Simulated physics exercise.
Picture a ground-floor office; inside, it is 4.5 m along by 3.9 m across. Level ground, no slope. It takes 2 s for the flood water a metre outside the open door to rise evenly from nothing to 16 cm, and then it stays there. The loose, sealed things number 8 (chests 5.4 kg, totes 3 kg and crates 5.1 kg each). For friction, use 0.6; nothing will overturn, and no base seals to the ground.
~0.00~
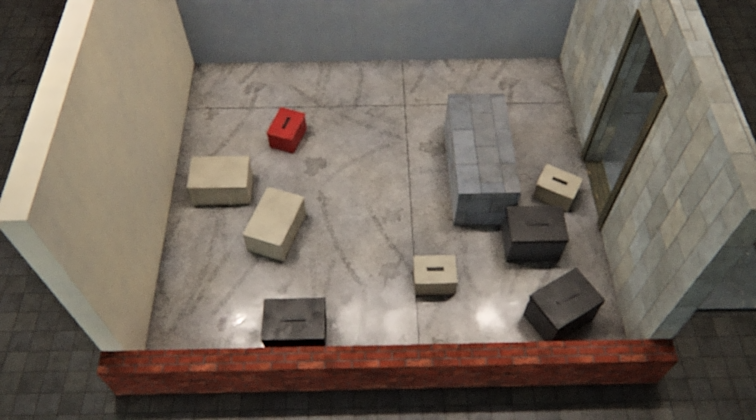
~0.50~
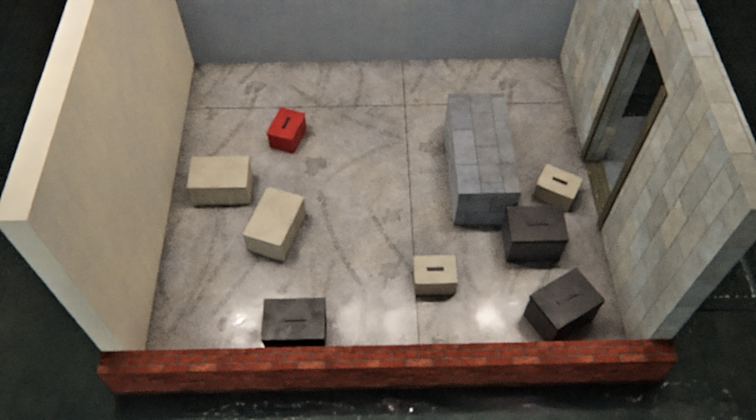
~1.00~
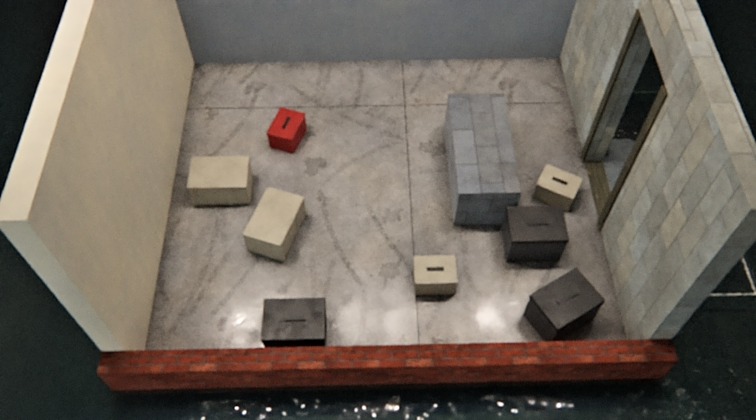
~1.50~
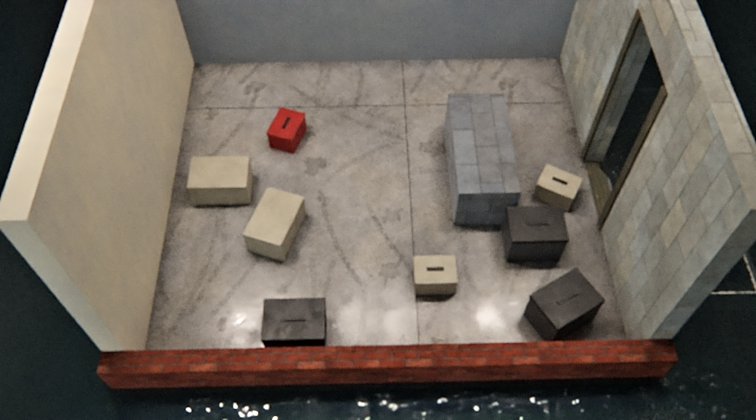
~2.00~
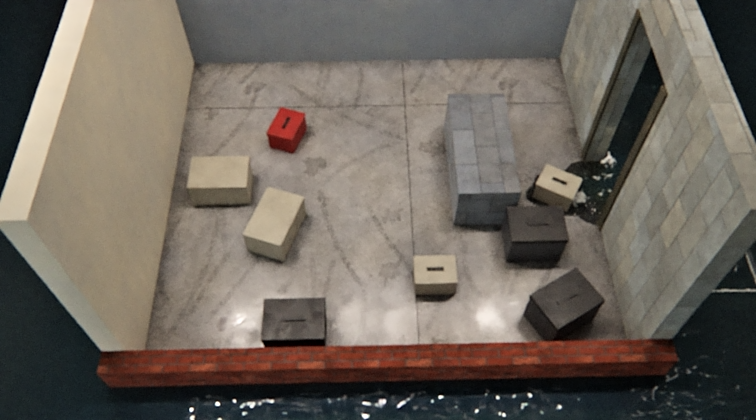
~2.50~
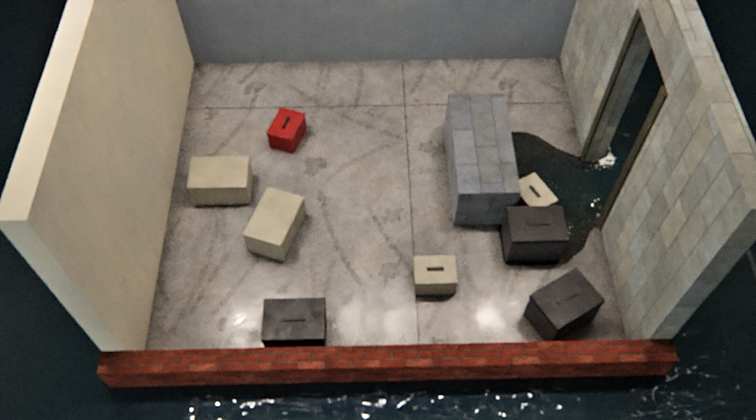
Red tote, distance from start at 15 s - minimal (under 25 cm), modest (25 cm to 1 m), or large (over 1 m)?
I expect it goes a modest distance.
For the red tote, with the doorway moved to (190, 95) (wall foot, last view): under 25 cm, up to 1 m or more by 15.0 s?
Well, the red tote really gets moving far.
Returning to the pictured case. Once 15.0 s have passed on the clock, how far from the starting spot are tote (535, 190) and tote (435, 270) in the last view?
They sit 150 cm and 100 cm away, in the order given.
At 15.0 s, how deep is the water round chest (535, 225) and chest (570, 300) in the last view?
4 and 6 cm.
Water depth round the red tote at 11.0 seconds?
Depth approx. 2 cm.
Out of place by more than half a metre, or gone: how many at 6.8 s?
2.
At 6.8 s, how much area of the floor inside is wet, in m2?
Wet: Near 10.0 m2.
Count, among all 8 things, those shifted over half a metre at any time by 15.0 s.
Total: 7.
After 3.5 s the red tote is near (286, 123), 0.0 m from its start, aground; 1 afloat.
After 6.8 s the red tote is near (286, 123), 0.0 m from its start, aground; 3 afloat.
After 11.0 s the red tote is near (276, 126), 0.1 m from its start, aground; 6 afloat.
After 15.0 s the red tote is near (313, 96), 0.5 m from its start, afloat; 8 afloat.
